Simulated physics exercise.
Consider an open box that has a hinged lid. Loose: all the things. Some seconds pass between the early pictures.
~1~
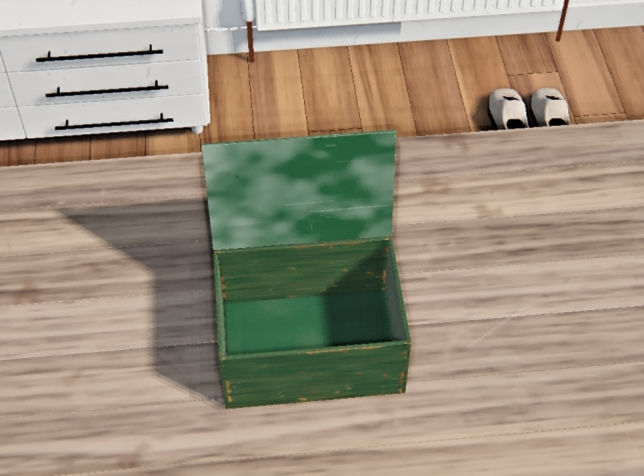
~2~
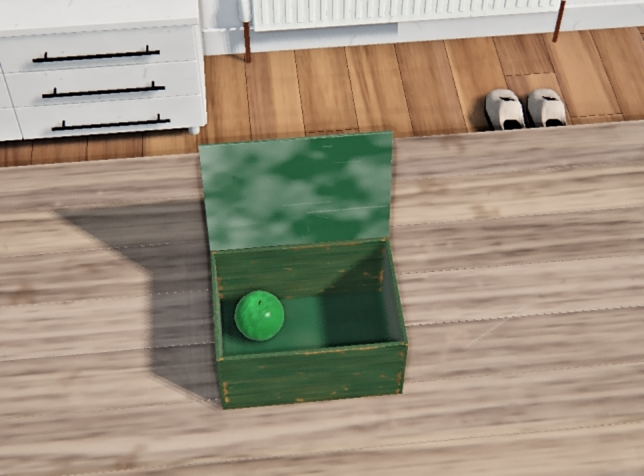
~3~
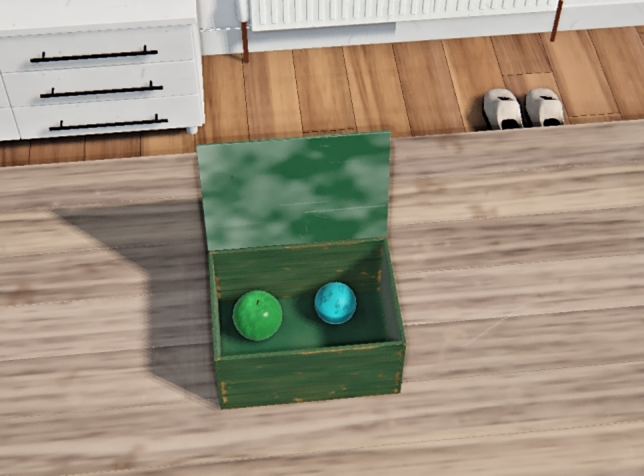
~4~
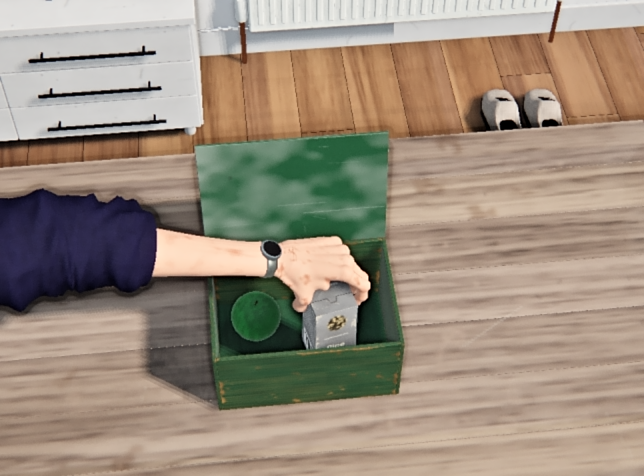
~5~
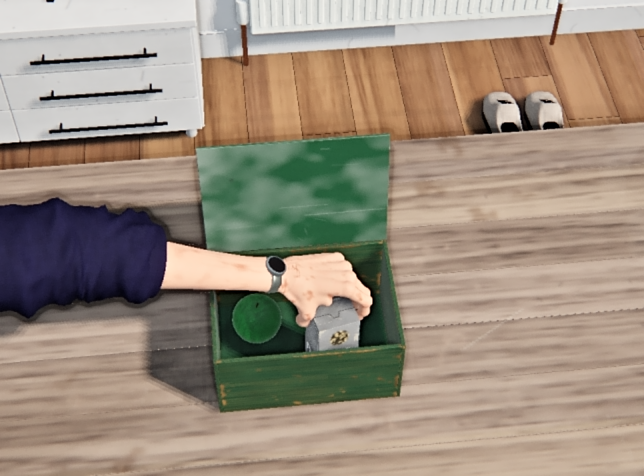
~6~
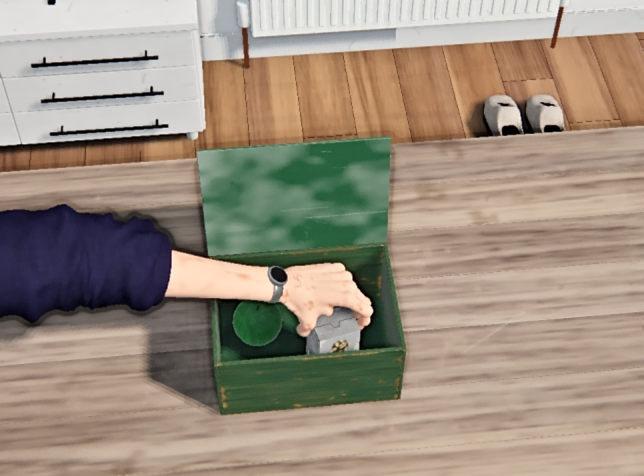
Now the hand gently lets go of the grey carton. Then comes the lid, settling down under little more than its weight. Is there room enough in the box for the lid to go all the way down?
No, there is not.
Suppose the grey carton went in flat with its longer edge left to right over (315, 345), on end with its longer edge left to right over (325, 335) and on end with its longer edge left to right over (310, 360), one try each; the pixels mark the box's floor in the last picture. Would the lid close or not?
On the first go it comes down fully, on the second it comes down fully, and on the third it can't shut.
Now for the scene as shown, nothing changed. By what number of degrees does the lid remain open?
It comes to about 12°.
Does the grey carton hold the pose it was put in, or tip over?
Observation: The grey carton keeps the set orientation.
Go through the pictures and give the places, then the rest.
In the first frame, the last thing is not in view yet.
In the second frame, the last thing is not in view yet.
In the third frame, the last thing is not in view yet; turquoise ball (335, 303).
The fourth frame shows on its way; grey carton (329, 323).
The fifth frame shows on its way; grey carton (332, 338).
The sixth frame shows put in, still held.
Then, 1.30 s after the last picture, lid 82° above the rim.
Then, 1.60 s after the last picture, lid 58° above the rim.
Then, 1.90 s after the last picture, lid 16° above the rim.
At rest, lid 12° above the rim; all 3 in place. Seen from the same camera at the end, grey carton near (332, 347).
